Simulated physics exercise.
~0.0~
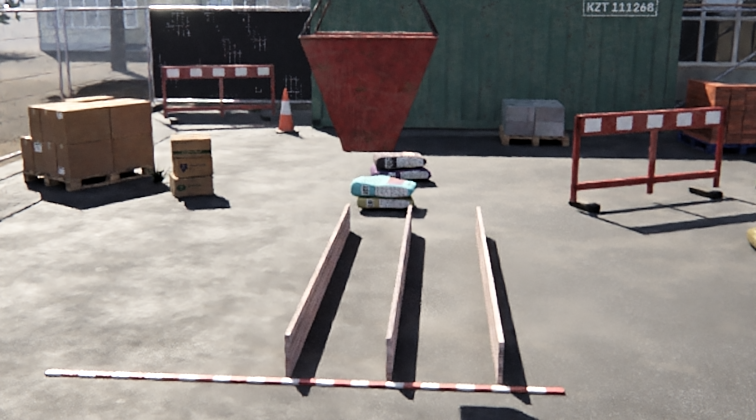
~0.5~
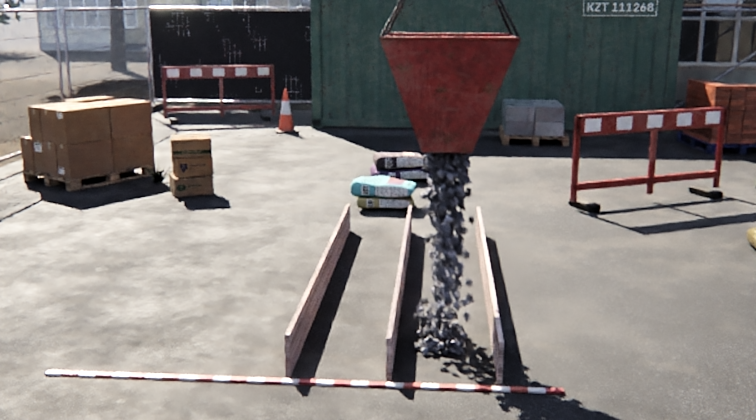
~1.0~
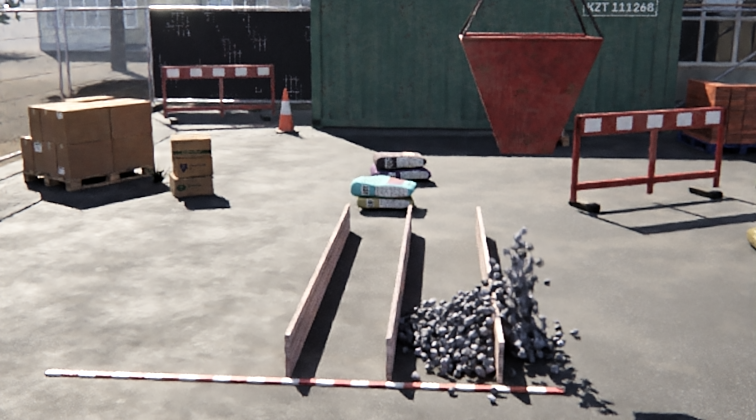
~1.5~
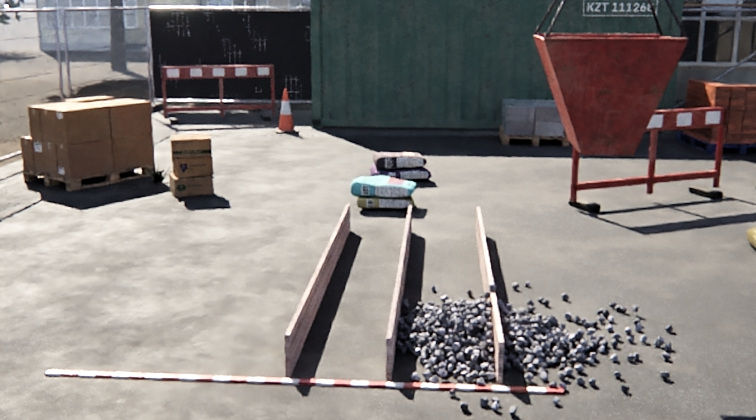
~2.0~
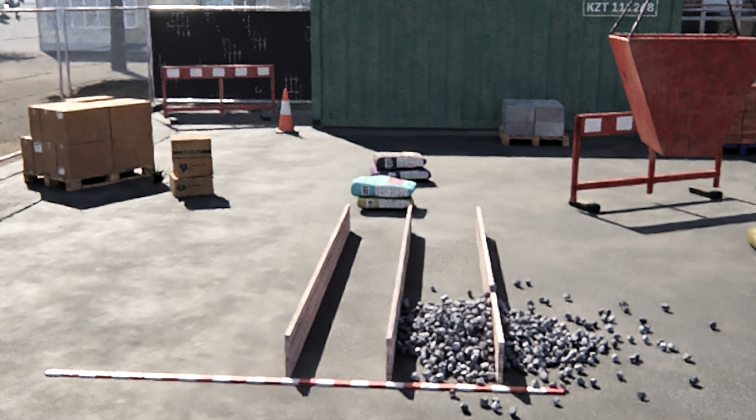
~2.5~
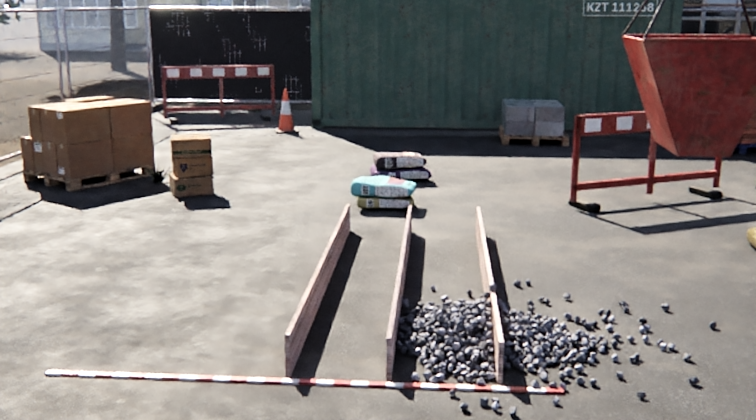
In a paved yard, a red skip moving right drops grey stones around the right plank.
